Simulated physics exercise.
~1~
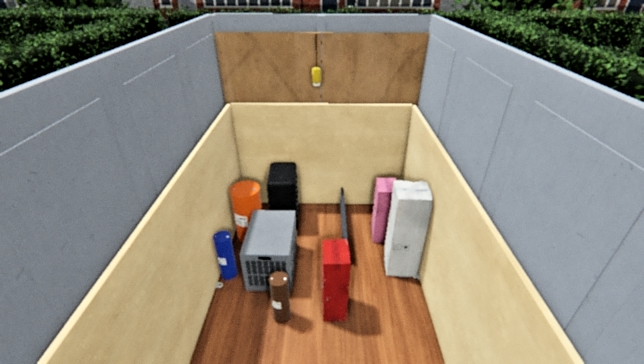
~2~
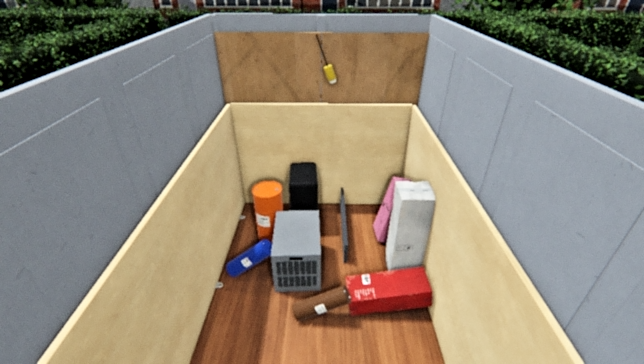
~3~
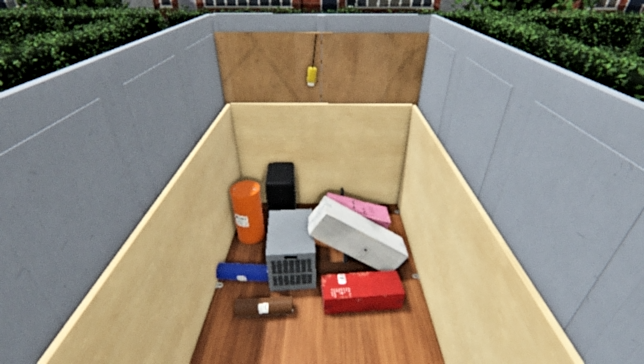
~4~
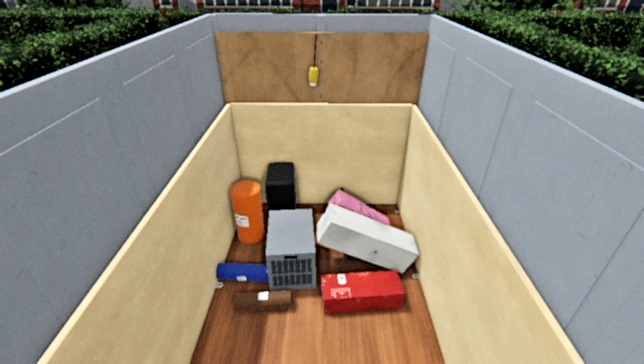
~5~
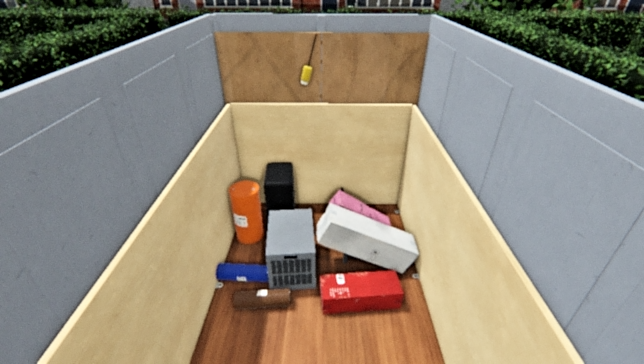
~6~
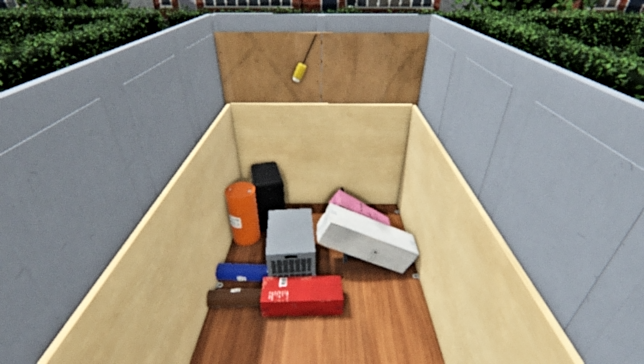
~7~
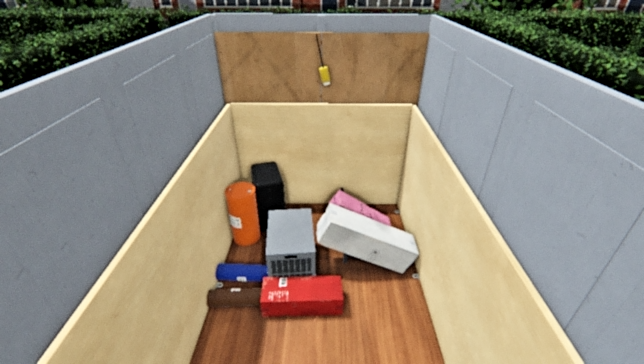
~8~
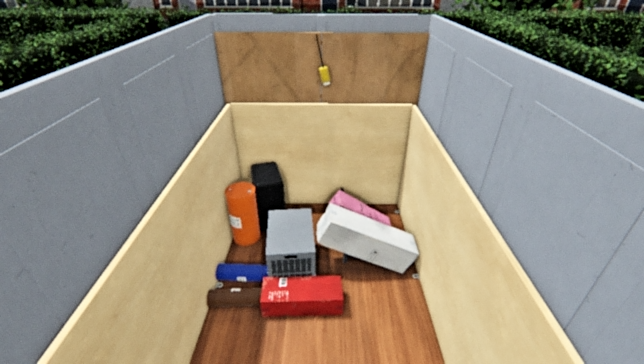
At first, a red box, a tall white box, a pink box, canisters, an orange drum, a black case and a grey chest stand in a wood-floored bay beneath a hanging yellow lamp. The load shifts right, and the red box and brown canister topple while the blue canister and pink box tip. Then things slide back left, the blue canister lies flat, and the white box falls across toward the pink one. After a brief calm, the red box slides left against the brown canister. Finally everything rests, the drum and black case still upright.
